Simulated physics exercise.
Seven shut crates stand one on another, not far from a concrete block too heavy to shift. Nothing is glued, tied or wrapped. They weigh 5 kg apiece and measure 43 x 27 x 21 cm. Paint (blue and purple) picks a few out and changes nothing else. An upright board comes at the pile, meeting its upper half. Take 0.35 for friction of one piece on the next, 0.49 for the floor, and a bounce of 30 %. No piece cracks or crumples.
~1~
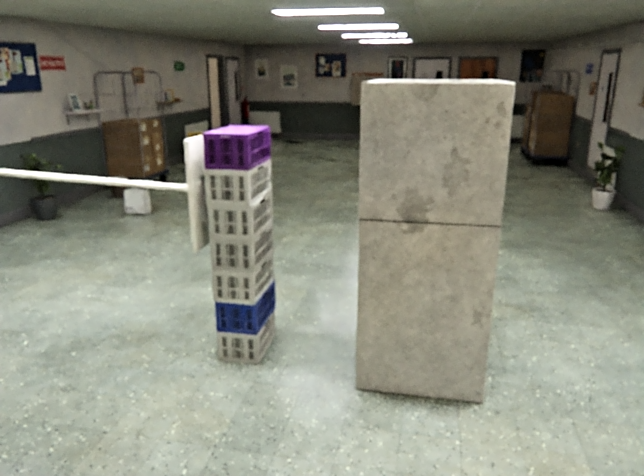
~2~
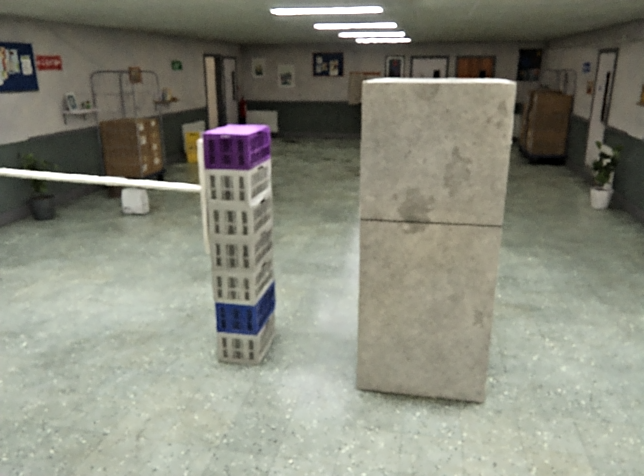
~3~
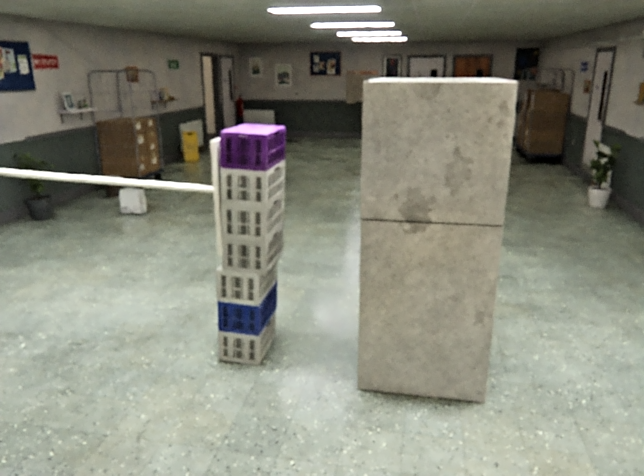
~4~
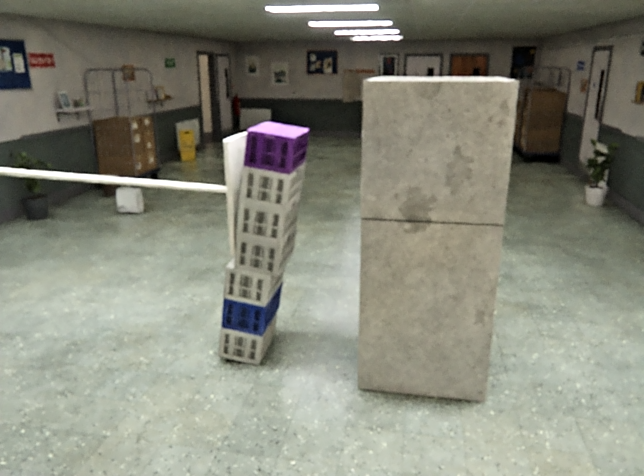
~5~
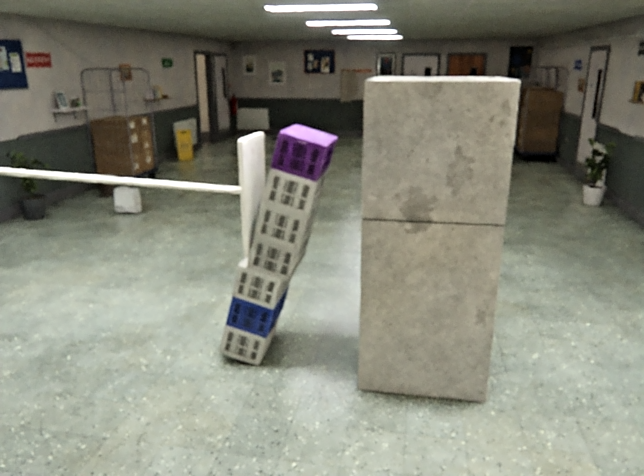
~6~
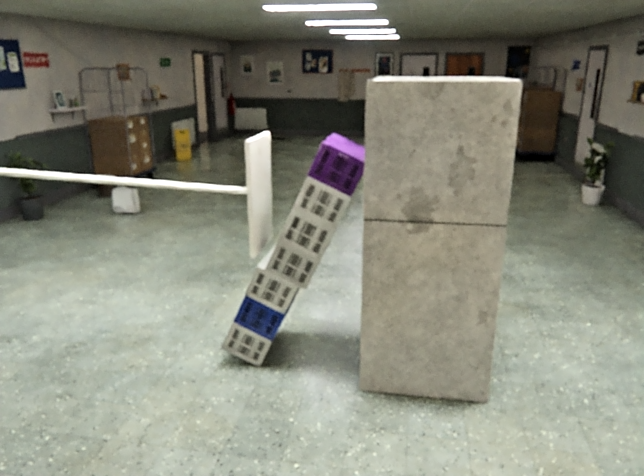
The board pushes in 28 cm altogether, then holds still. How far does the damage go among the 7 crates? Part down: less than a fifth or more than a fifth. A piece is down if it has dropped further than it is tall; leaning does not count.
The part is under a fifth.
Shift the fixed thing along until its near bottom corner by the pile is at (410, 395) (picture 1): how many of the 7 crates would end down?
In that case 5.
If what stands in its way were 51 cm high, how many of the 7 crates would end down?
Then 5.
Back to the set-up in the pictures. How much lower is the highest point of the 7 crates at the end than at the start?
Roughly 0 cm.
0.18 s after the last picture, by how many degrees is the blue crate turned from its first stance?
Roughly 30°.
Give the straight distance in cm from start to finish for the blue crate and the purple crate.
Moved: Blue 20, purple 60.
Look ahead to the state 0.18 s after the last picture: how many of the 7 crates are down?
At that moment 0.
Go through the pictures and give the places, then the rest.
In the first frame (we follow the side turned to the camera; the camera moves round a little), board (189, 183) 9 cm short; purple crate (226, 152); blue crate (236, 319); no piece has moved.
The second frame shows board (202, 183) 9 mm short; purple crate (226, 152).
The third frame shows board (215, 184) 7 cm in; purple crate (243, 151) displaced 10 cm; 5 stirred so far.
The fourth frame shows board (228, 184) 16 cm in; purple crate (268, 152) tipped 9°; blue crate (243, 318) tipped 9°; 7 stirred so far.
The fifth frame shows board (242, 185) 24 cm in; purple crate (298, 157) tipped 16°; blue crate (249, 317) tipped 16°; steepest lean 16°, the crate at (280, 227); 7 stirred so far.
The sixth frame shows board (249, 185) 28 cm in, stopped; purple crate (337, 170) tipped 25°, 9 cm lower; blue crate (259, 319) tipped 25°; steepest lean 25°, the crate at (292, 265); 7 stirred so far.
Then, 0.06 s on from the sixth picture, none of the 7 crates down, 7 disturbed; blue crate tipped 28°; purple crate tipped 27°, 7 cm lower.
Then, 0.18 s on from the sixth picture, none of the 7 crates down, 7 disturbed; blue crate tipped 31°; purple crate tipped 30°.
Finally, none of the 7 crates down, 7 disturbed; blue crate tipped 31°; purple crate tipped 30°, 6 cm lower. That is 0 per cent. Seen by the last camera, middles, blue crate near (275, 306), purple crate near (341, 159).
